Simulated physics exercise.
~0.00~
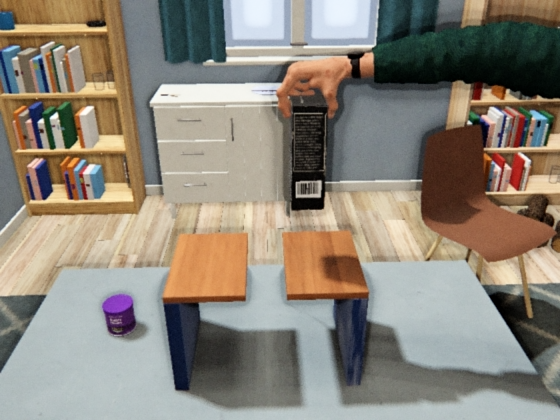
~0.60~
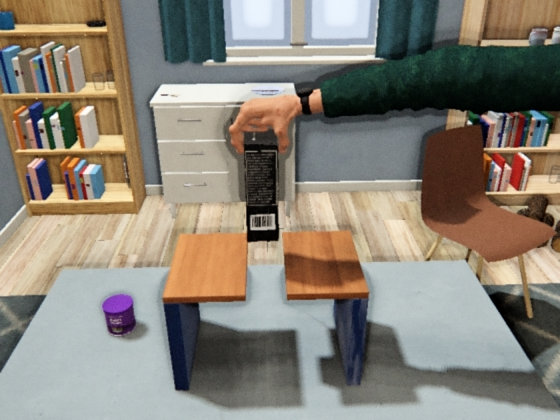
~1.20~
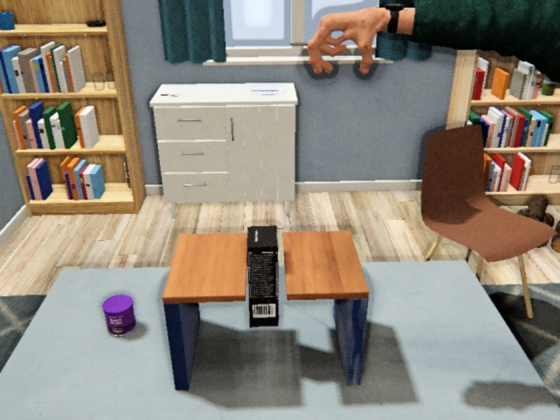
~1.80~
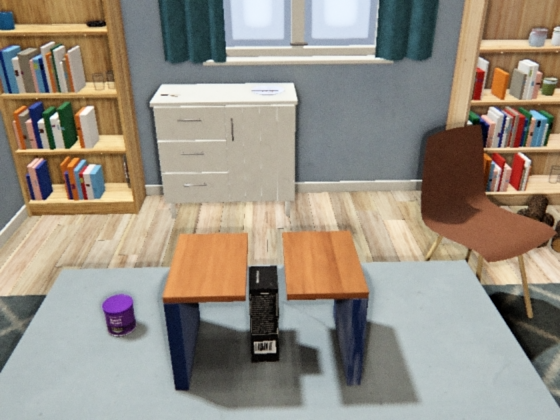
A black carton, held upright by a hand, was moved left and lowered over the gap between two wooden-topped blocks, then let go; it dropped through and ended standing on the table between them, while the purple tin stayed still.
